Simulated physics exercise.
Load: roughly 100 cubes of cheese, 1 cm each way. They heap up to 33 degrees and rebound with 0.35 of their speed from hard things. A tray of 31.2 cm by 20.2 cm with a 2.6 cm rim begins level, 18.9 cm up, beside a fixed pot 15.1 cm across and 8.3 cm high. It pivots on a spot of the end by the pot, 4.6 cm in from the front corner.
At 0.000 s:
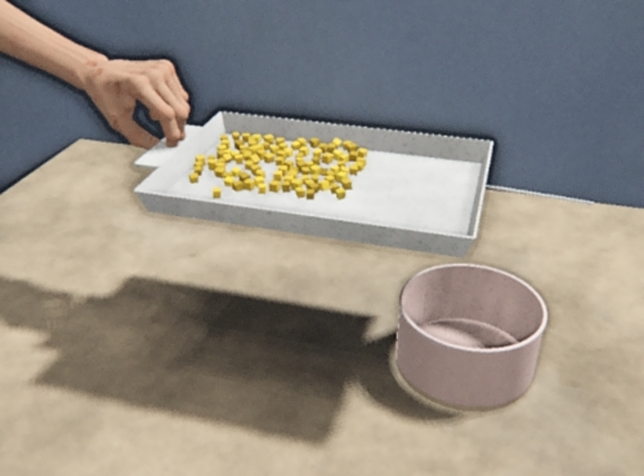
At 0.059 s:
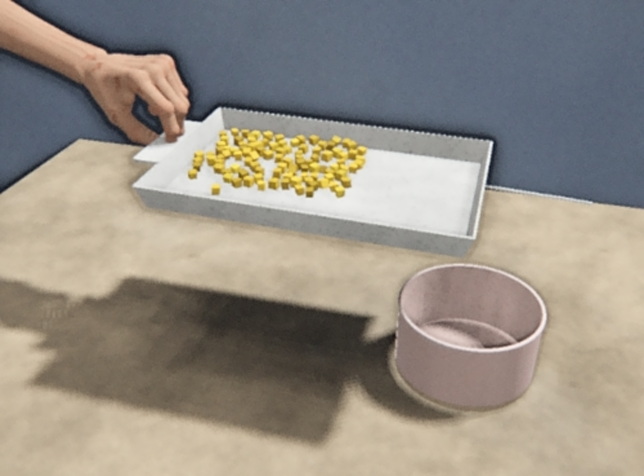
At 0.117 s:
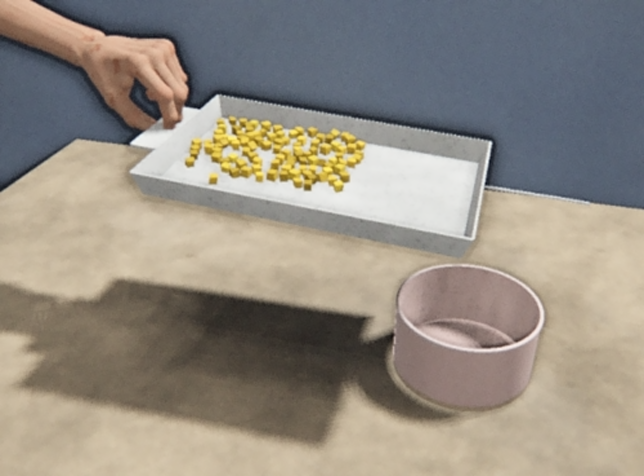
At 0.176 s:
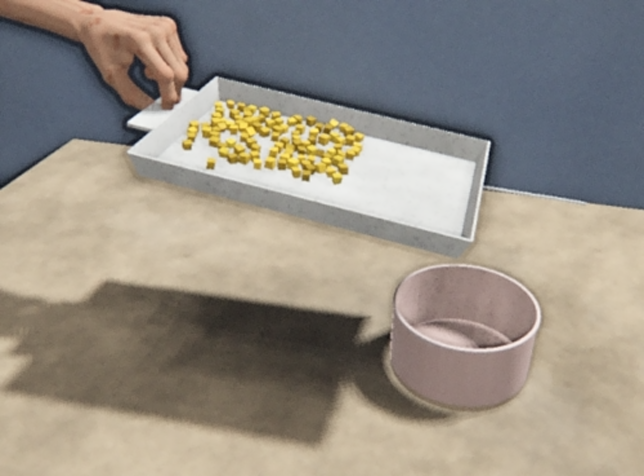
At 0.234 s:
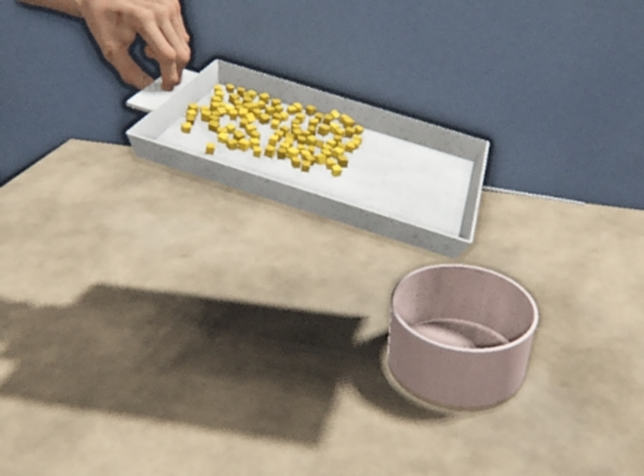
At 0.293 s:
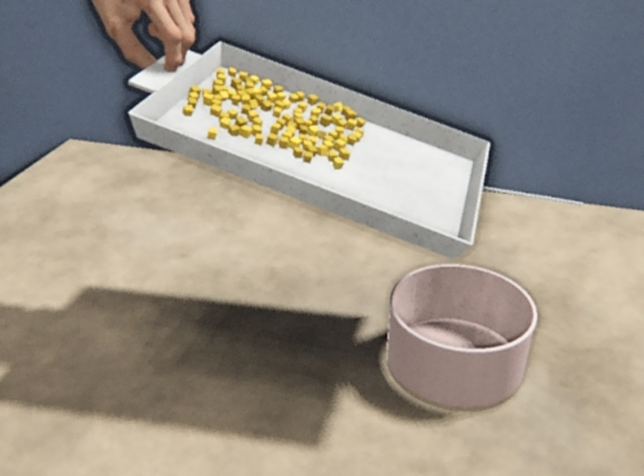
On a mottled tan surface before a blue-grey wall, a pale tray of small yellow cubes starts out level, above and left of a round pink pot. A hand gripping the tab at its left raises that end steadily, slanting the tray down to the right, while the cubes keep their place on it.
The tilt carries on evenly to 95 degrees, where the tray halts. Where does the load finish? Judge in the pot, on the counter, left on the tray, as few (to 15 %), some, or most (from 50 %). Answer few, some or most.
In the pot: Some; on the counter: Most; left on the tray: Few.
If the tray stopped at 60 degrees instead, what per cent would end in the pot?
Then about 5 per cent.
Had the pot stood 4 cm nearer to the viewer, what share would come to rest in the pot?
In that case some 30 per cent.
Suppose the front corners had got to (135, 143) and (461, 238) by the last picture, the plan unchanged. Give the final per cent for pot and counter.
Pot 20, counter 75.
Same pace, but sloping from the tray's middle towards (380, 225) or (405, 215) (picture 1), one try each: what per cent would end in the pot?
About 0 and 10 per cent.
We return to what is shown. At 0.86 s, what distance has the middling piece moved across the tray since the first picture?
About 14 cm.
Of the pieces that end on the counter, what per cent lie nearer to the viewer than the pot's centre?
Some 40 per cent.
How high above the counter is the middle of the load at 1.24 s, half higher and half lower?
Some 6 cm.
After 0.86 s, tilt 53 degrees; the tray holds 100 %, the pot 0 %.
After 1.24 s, tilt 78 degrees; the tray holds 45 %, the pot 10 %.
After 1.70 s, tilt 95 degrees; the tray holds 25 %, the pot 20 %.
By 3.1 s all is still; pot 40 %, counter 55 %, tray 5 %.
